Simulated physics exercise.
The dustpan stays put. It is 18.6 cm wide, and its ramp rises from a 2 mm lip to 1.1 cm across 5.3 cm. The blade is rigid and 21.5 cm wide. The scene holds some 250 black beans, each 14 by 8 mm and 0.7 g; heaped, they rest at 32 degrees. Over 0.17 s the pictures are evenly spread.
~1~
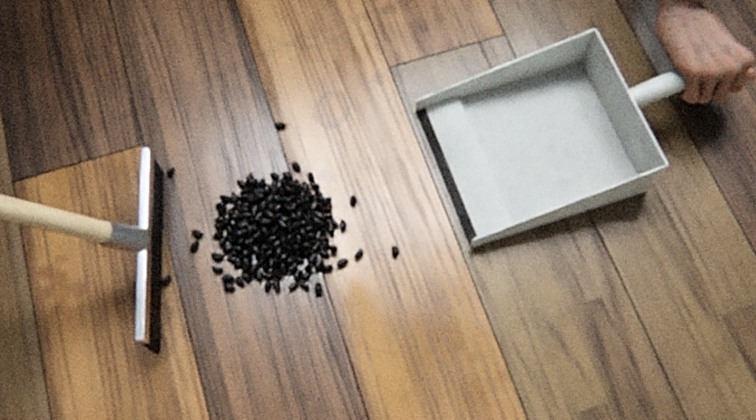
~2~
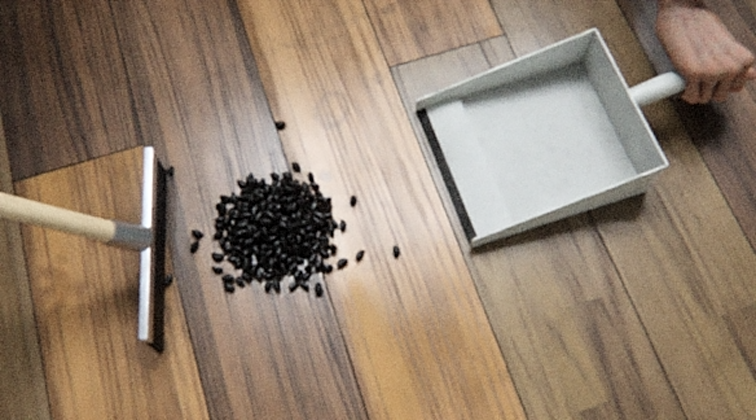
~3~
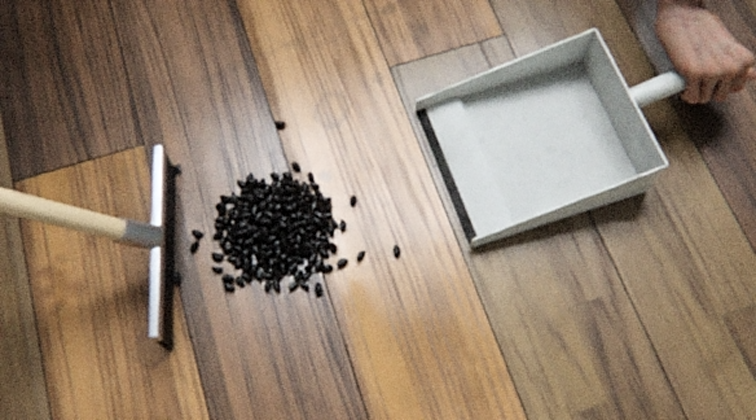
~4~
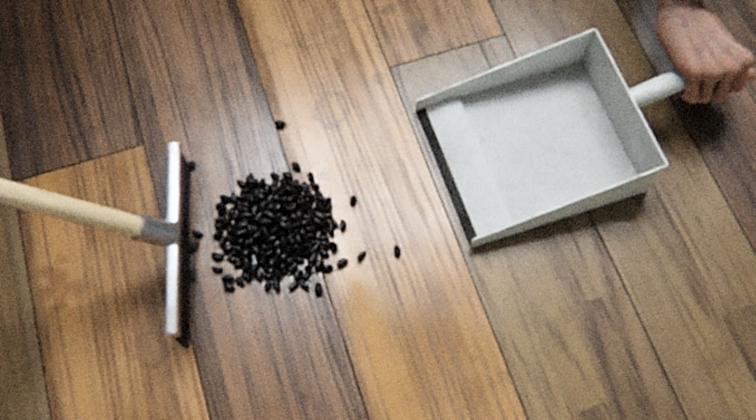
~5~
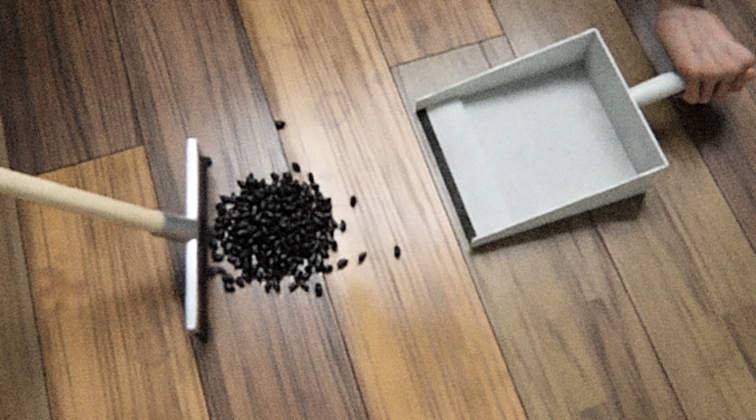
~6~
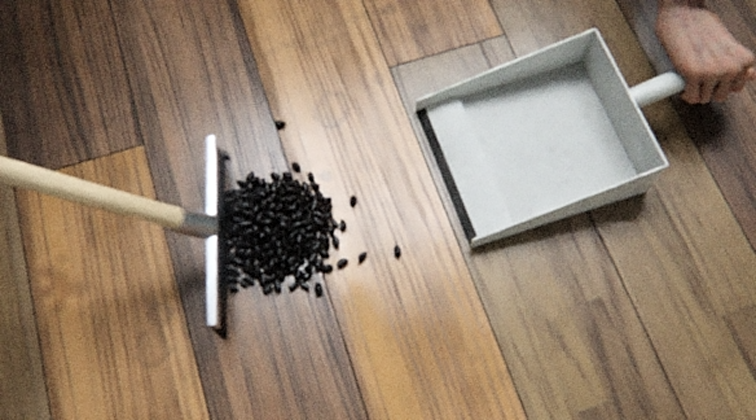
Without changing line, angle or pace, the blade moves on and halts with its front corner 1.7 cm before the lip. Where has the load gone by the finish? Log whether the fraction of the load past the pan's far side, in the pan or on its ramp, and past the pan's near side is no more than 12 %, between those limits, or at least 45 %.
Past the pan's far side: No more than 12 %; in the pan or on its ramp: Between the limits; past the pan's near side: Between the limits.
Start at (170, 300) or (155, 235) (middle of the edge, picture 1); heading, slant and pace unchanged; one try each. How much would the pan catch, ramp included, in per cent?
Roughly 30 % and 25 %.
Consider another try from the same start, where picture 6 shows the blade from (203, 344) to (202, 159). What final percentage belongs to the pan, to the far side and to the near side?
That ends as pan 20, far 5, and near 40.
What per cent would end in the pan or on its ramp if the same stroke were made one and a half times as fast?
Share: Close to 40 %.
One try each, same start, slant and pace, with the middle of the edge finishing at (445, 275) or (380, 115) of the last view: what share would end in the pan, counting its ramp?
The two tries give about 20 and 10 percent.
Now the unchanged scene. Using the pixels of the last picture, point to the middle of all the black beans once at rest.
About (448, 199).
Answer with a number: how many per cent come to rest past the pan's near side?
Roughly 20 per cent.
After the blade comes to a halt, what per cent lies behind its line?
Roughly 5 in a hundred.
Then, 0.19 s after the last picture, middle of the blade 15 cm from the lip; 0 % over the lip, far side 0 %, near side 10 %.
Then, 0.31 s after the last picture, middle of the blade 8 cm from the lip; 0 % over the lip, far side 5 %, near side 15 %.
Then, 0.56 s after the last picture, middle of the blade 4 cm from the lip; 35 % over the lip, far side 5 %, near side 20 %.
In the end, far side 5 %, pan 30 %, near side 20 %, in front of the lip or behind the blade 45 %.
